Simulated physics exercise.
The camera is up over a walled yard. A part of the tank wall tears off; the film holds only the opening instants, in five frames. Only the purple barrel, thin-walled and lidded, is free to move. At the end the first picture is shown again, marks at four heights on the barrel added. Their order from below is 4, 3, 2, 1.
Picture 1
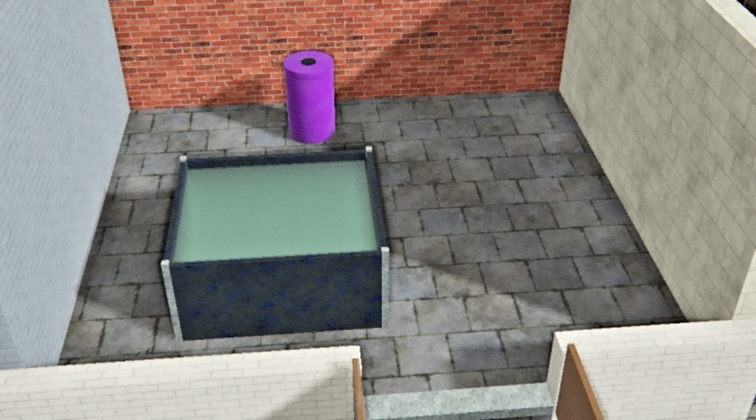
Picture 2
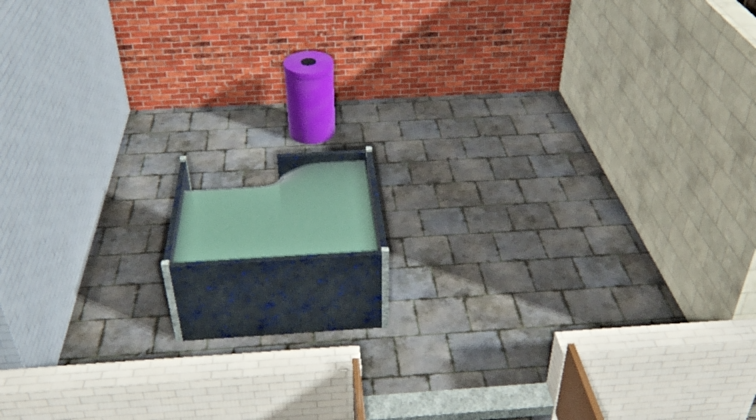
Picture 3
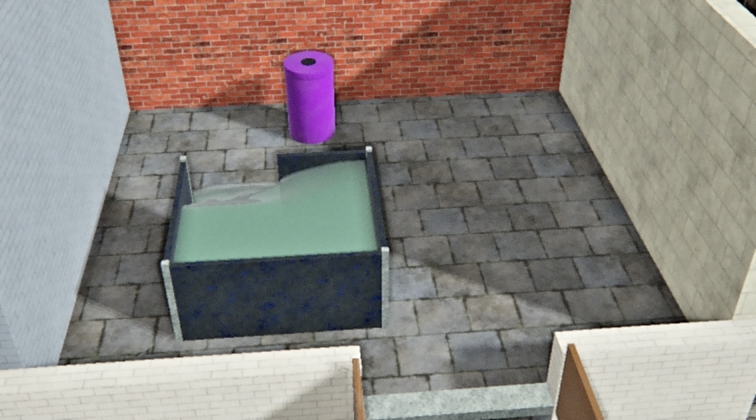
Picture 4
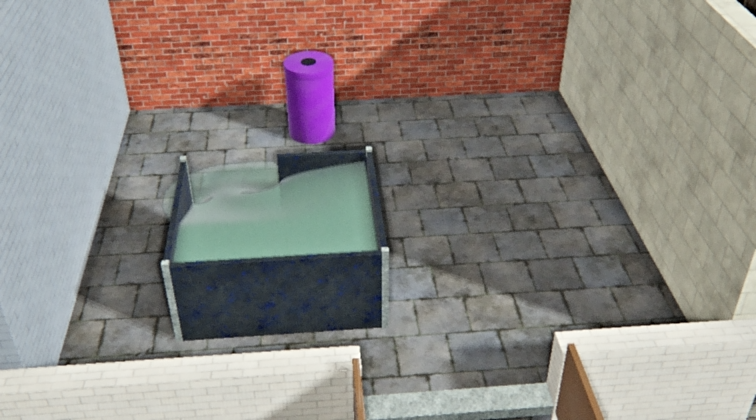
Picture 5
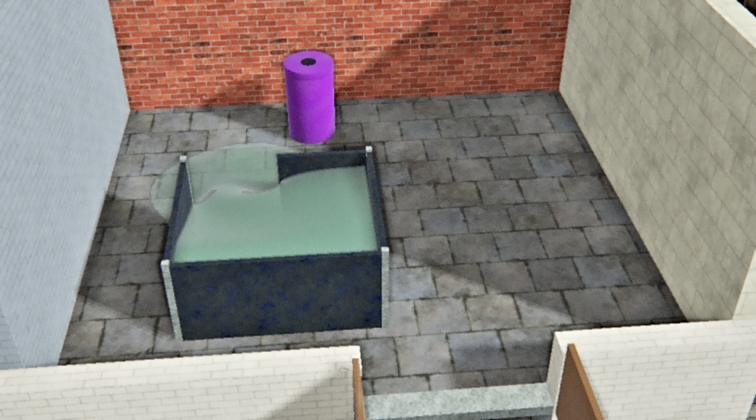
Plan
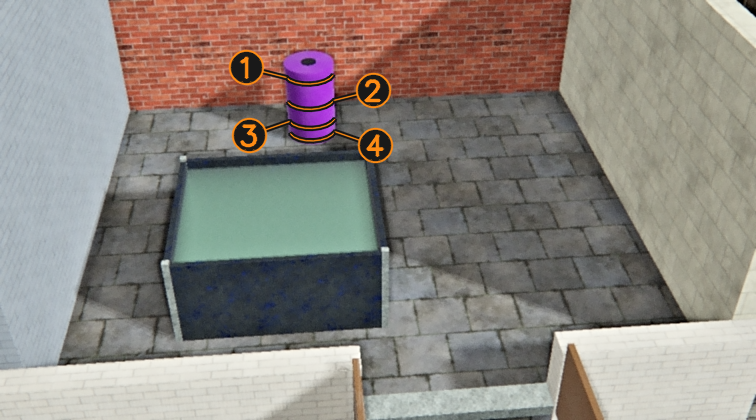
In a walled yard with grey paving, a dark tank full of pale green water starts draining at its back left, and a thin sheet spreads over the ground behind it while the purple barrel stays still.
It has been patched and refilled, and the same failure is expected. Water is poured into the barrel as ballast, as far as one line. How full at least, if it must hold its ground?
Take 2.
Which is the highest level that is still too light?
3 it is.
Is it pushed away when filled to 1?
No, not at all.
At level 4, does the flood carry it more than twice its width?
Yes, clearly.
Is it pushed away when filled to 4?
Yes, it does.
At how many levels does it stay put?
Two of them.
On the marked copy, 1 at (310, 84); 2 at (311, 109); 3 at (312, 128); 4 at (313, 140); from the bottom up 4, 3, 2, 1.
With 1, it does not move.
With 2, it does not move.
With 3, it is pushed about its own width away.
With 4, it is pushed about 7 times its own width away.
